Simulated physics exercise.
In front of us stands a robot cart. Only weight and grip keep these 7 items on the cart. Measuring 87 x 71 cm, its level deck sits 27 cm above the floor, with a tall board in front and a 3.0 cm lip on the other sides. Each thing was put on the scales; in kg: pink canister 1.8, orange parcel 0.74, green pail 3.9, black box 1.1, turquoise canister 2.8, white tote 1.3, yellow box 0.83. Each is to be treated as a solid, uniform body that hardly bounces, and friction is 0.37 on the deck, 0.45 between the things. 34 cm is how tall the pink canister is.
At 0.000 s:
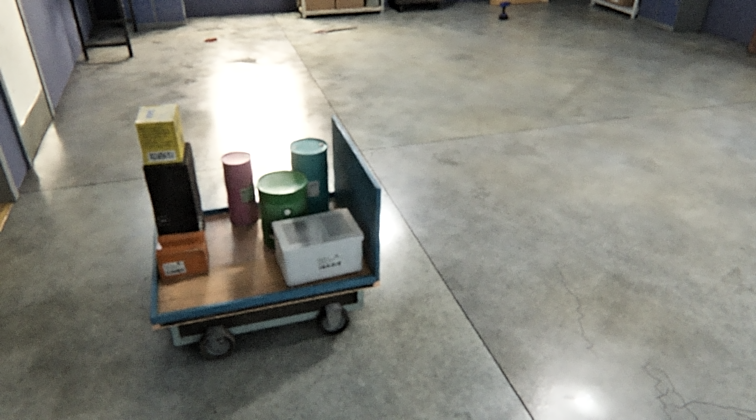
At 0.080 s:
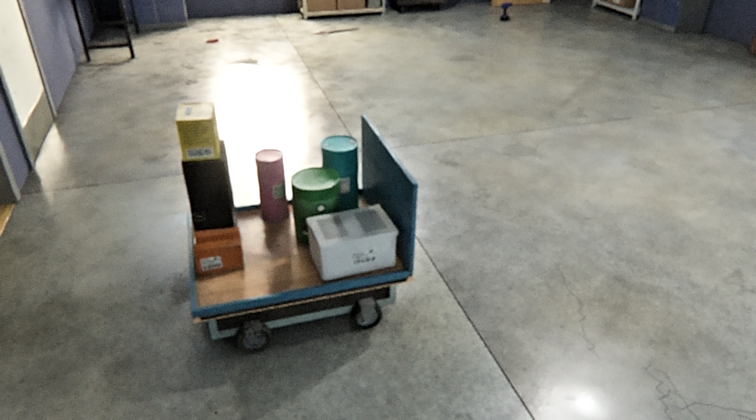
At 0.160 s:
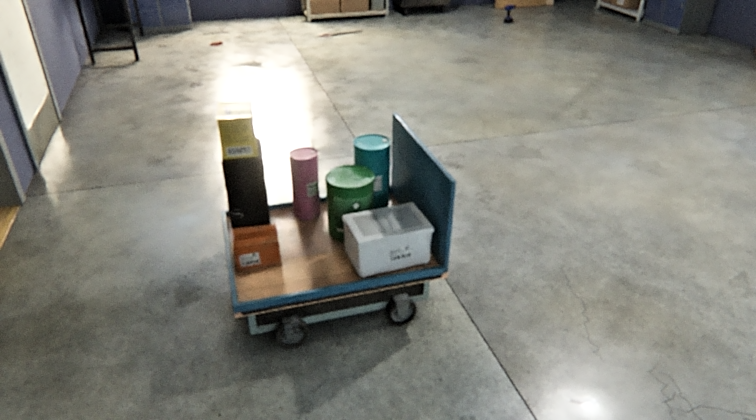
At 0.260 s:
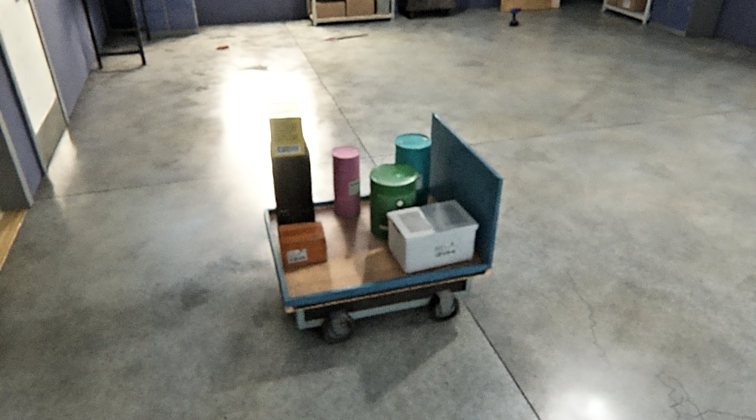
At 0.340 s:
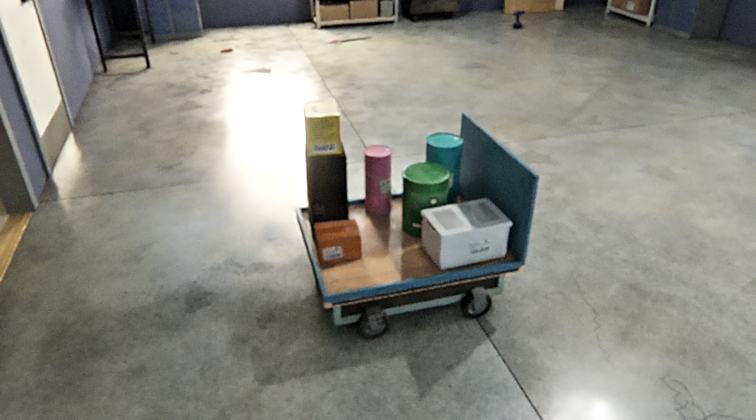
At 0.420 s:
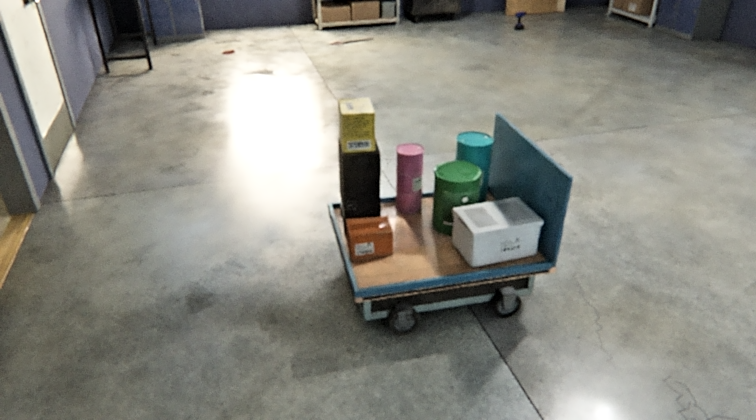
On a smooth concrete floor, a low wheeled cart with a blue board at its right end rolls steadily from left to right, carrying pink, green and turquoise canisters, a white tote, an orange parcel, and a yellow box atop a black one.
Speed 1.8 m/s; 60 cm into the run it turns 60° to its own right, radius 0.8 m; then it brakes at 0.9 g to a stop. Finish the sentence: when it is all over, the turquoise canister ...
The turquoise canister has fallen.
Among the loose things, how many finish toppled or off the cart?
It adds up to 4.
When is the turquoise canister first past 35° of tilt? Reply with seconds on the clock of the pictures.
Roughly at the 0.7 s mark.
After 0.82 s, cart 148 cm along, turned 52°; pink canister and turquoise canister now off the cart; white tote slid 23 cm; green pail slid 19 cm.
After 1.12 s, cart 191 cm along, turned 60°; black box and yellow box now off the cart; white tote slid 22 cm; green pail slid 18 cm.
After 1.52 s, cart 192 cm along, turned 60°, stopped; orange parcel slid 26 cm; green pail slid 23 cm; white tote slid 20 cm.
At rest (1.9 s), off the cart and tipped over, pink canister, black box, turquoise canister and yellow box; not toppled but over 10 cm from the start, orange parcel, green pail and white tote.
